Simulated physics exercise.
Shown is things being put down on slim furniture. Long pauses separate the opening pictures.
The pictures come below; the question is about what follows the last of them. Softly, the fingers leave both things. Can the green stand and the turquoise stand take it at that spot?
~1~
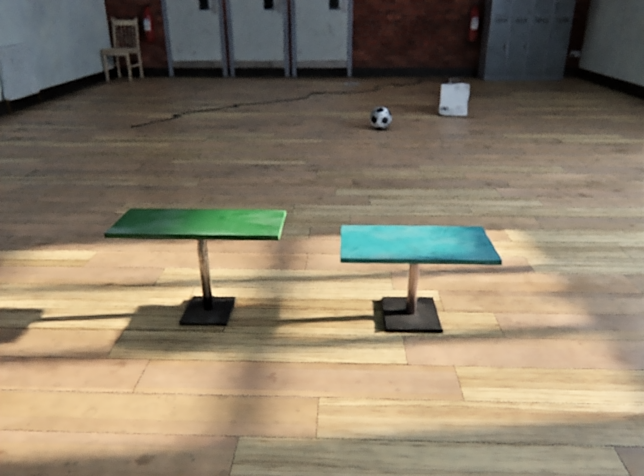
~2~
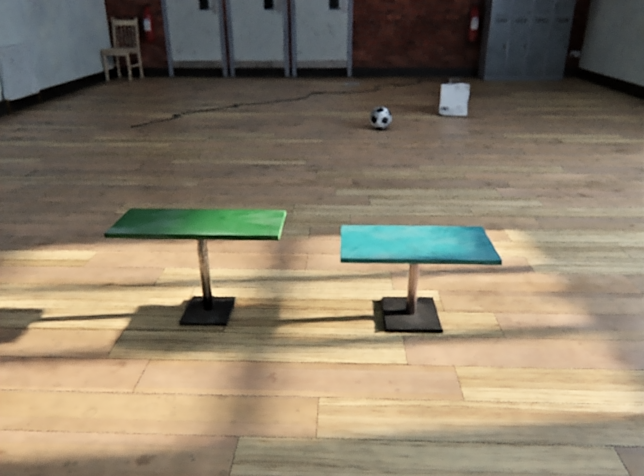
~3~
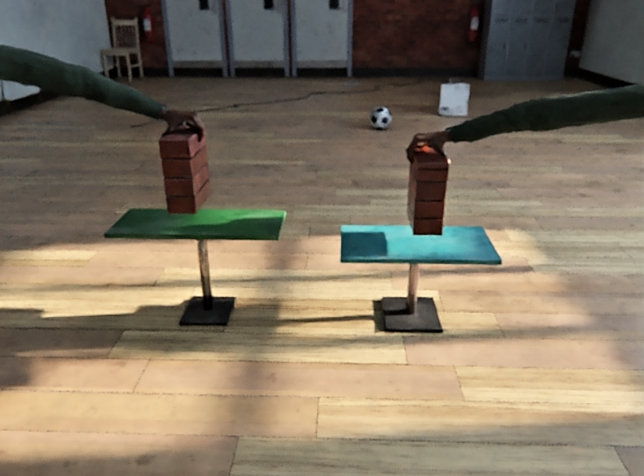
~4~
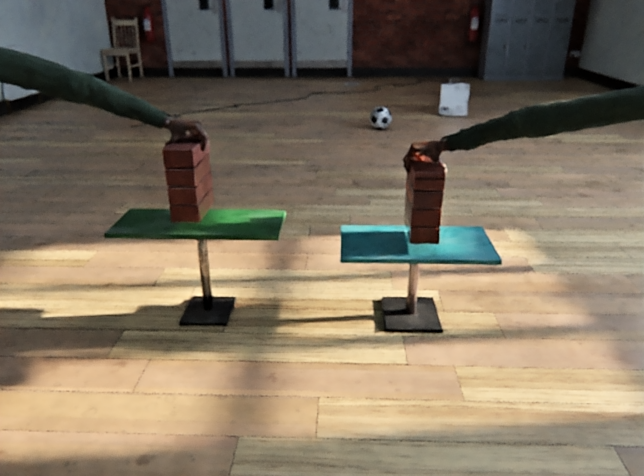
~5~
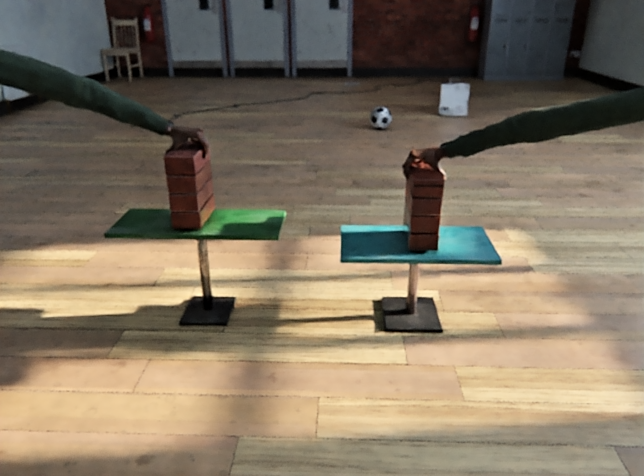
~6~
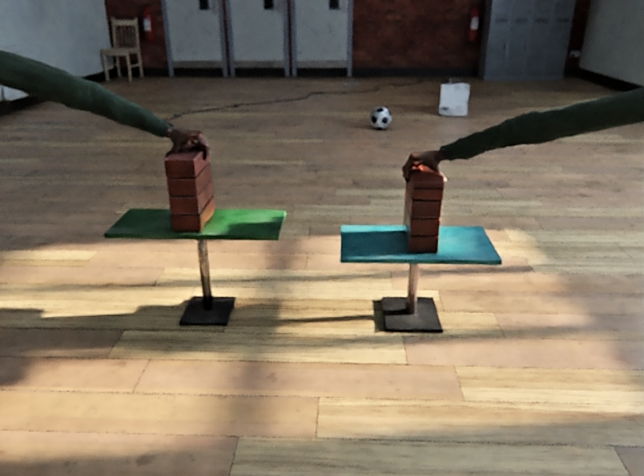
Result: The green stand stays level; the turquoise stand stays level.
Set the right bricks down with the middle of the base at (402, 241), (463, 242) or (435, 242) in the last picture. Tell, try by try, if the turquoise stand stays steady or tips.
Each time in turn, the turquoise stand stays put; tips over; stays put.
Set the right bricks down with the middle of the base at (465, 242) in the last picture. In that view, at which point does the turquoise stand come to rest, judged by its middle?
(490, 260).
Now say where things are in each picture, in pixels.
In the first frame, green stand (200, 224); turquoise stand (416, 244).
In the second frame, turquoise stand (416, 244).
In the third frame, still on the way; green stand (200, 224); right bricks (426, 190).
In the fourth frame, still on the way; turquoise stand (416, 244); left bricks (190, 178).
In the fifth frame, still on the way; green stand (200, 224); right bricks (422, 205).
In the sixth frame, in place, still held; green stand (200, 224); turquoise stand (416, 244); left bricks (191, 187).
Then, 0.40 s on from there, green stand at rest near (200, 224); turquoise stand at rest near (416, 244).
In the end, the green stand keeps steady, near (199, 224); the turquoise stand keeps steady, near (416, 244).
